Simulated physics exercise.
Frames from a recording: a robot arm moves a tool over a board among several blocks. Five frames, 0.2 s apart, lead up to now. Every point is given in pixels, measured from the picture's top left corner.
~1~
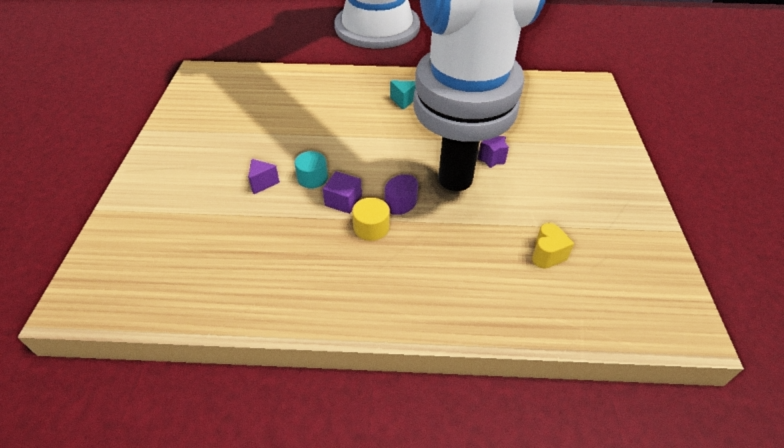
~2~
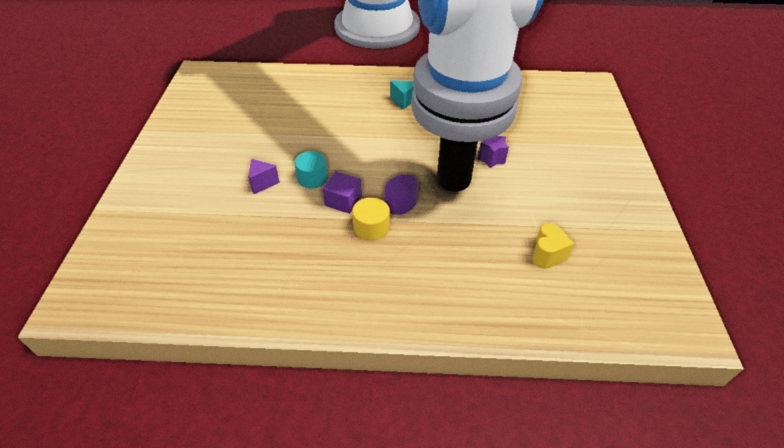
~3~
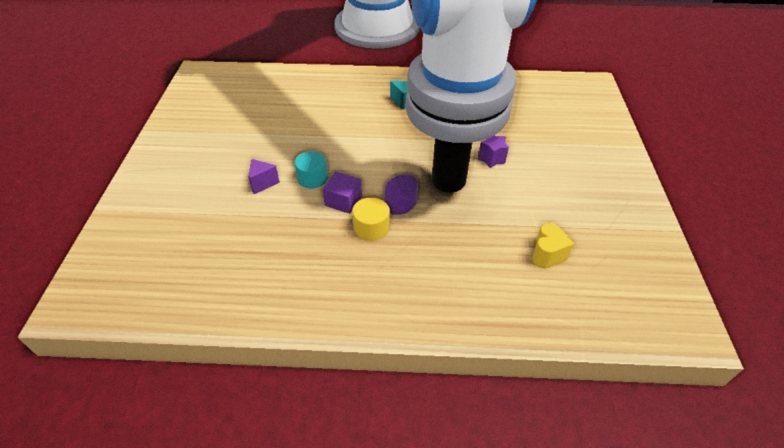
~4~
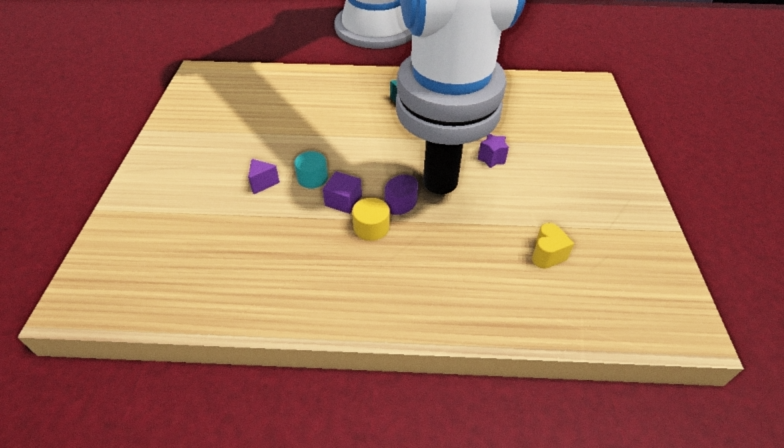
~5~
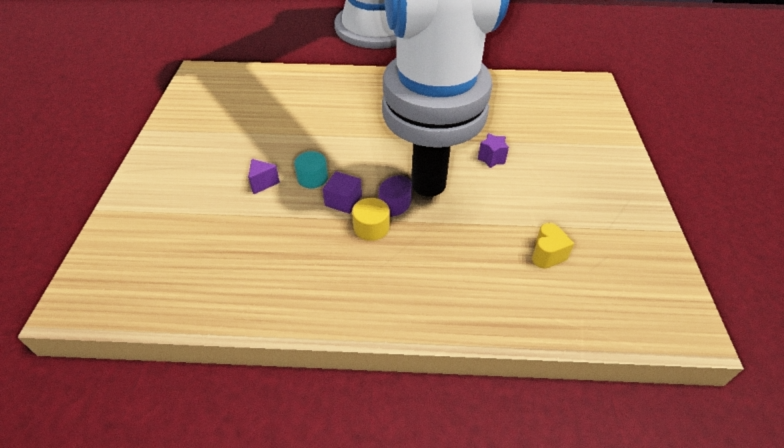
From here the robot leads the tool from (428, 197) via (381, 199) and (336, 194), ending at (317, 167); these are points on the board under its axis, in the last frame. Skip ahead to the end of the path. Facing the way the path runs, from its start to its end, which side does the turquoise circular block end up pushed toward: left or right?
The shift is to the right of that direction.
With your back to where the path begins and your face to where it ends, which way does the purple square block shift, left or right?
Measured against the direction from start to end, the purple square block shifts toward the left-hand side.
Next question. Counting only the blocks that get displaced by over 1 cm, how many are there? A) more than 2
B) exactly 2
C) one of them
I choose A.
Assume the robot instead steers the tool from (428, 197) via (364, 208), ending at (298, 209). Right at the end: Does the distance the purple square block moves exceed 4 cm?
My answer is yes.
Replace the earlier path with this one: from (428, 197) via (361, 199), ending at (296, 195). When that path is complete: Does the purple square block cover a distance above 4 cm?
Going by the path, yes.
What follows on the original path. One third of the way, tool (380, 187); purple square block (323, 182); yellow circular block (357, 218); purple oval block (349, 192), turned 25° anticlockwise.
Two thirds of the way, tool (334, 181); turquoise circular block (307, 159); purple square block (301, 182), turned 40° clockwise; yellow circular block (357, 219); purple oval block (325, 201), turned 80° anticlockwise.
At the end, tool (315, 155); turquoise circular block (285, 143); purple square block (297, 182), turned 35° clockwise; yellow circular block (357, 219); purple oval block (325, 201), turned 80° anticlockwise.
